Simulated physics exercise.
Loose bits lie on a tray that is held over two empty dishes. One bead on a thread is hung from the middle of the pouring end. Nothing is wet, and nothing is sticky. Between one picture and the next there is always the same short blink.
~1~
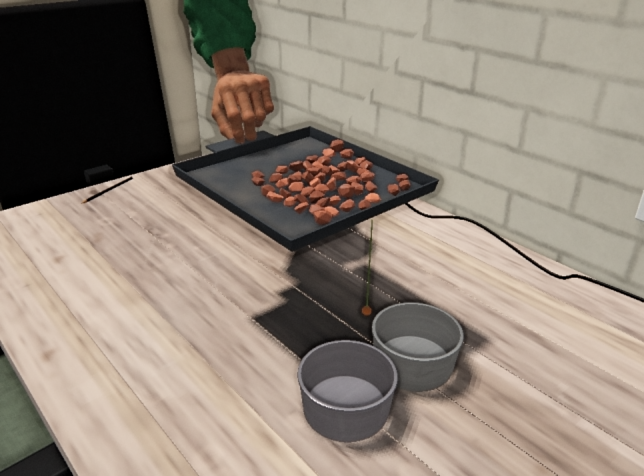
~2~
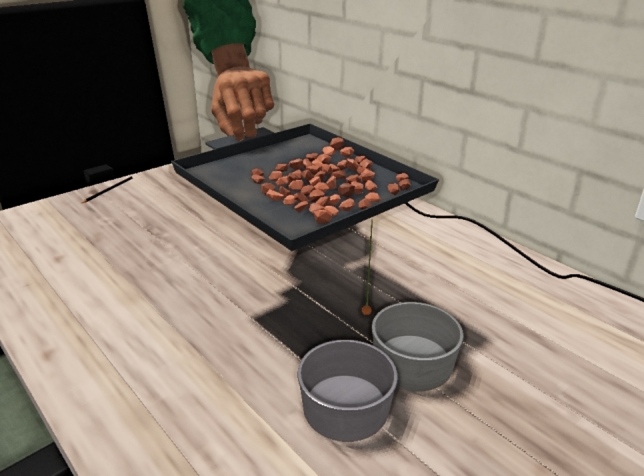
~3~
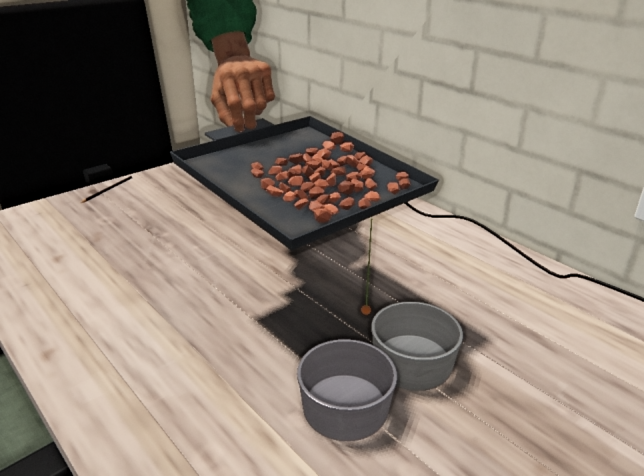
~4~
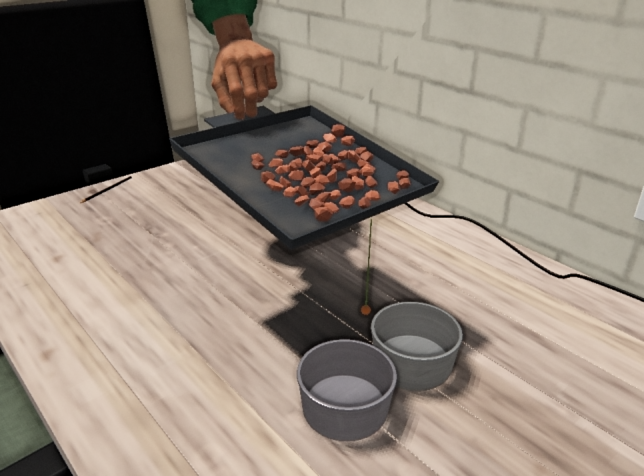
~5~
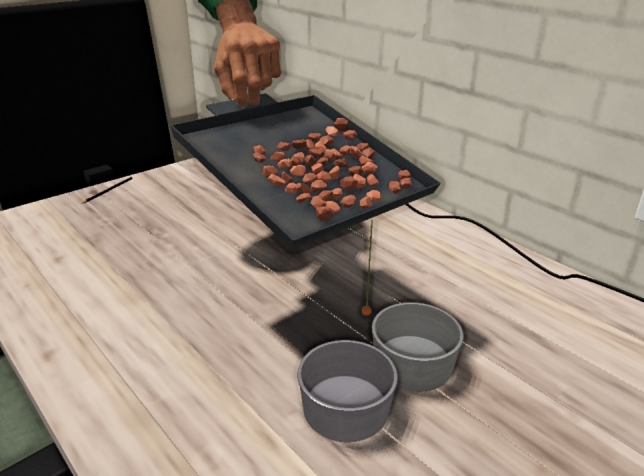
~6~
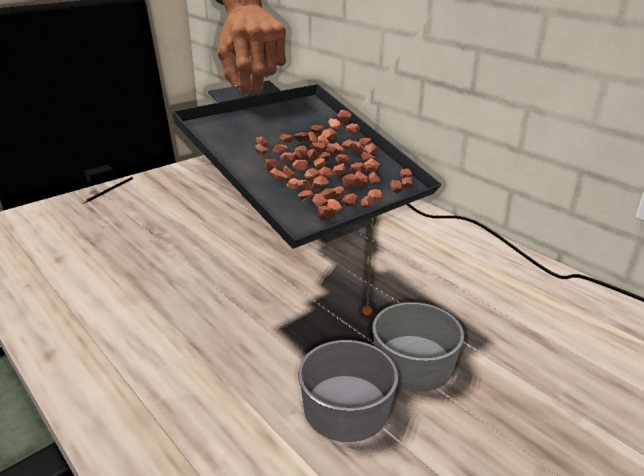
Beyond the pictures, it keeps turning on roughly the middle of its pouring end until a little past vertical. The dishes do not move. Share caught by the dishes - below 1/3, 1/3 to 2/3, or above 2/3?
Above 2/3.
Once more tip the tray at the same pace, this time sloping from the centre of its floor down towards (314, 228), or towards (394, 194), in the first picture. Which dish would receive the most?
Result 1: The left-hand one; result 2: The right-hand one.
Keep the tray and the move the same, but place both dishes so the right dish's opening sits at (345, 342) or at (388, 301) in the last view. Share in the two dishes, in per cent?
Trial 1 about 10 %, trial 2 about 10 %.
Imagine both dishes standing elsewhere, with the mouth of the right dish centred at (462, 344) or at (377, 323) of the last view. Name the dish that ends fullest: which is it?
Taking them in turn, it's the one to the right and then the one to the right.
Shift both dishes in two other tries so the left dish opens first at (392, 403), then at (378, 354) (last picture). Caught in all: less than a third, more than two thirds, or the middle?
Below one third; more than two thirds.
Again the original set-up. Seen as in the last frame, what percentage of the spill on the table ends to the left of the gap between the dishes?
I make it about 10 percent or so.
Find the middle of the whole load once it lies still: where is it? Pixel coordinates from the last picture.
At about (412, 357), give or take.
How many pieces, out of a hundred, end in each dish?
For the left dish 20 per cent, for the right dish 60.
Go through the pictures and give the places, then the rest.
Corners of the pouring end at (292, 238) and (435, 179), level; middle of the load at (320, 178), bits of crushed brick; left dish at (380, 415); right dish at (449, 366); bead on its thread at (367, 311), in the first frame.
Corners of the pouring end at (292, 238) and (435, 179), level; middle of the load at (320, 176), in the second frame.
Corners of the pouring end at (292, 237) and (435, 179), tipped barely, level across its low end; middle of the load at (320, 172), in the third frame.
Corners of the pouring end at (292, 237) and (436, 181), tipped a little, level across its low end; middle of the load at (320, 167), in the fourth frame.
Corners of the pouring end at (294, 237) and (437, 182), tipped a little, level across its low end; middle of the load at (322, 162), in the fifth frame.
Corners of the pouring end at (296, 237) and (438, 183), tipped clearly, level across its low end; middle of the load at (324, 157); left dish at (381, 415); right dish at (450, 366), in the sixth frame.
Soon after the last picture, tray tipped steeply; all on the tray.
A little later, tray tipped right over; most on the tray; a stray few in the right dish; a stray few outside both; a small part in the air.
Later still, tray tipped past a quarter turn; about a quarter in the left dish; about two thirds in the right dish; about a quarter outside both.
At rest, tray tipped past a quarter turn; about a quarter in the left dish; about two thirds in the right dish; about a quarter outside both.
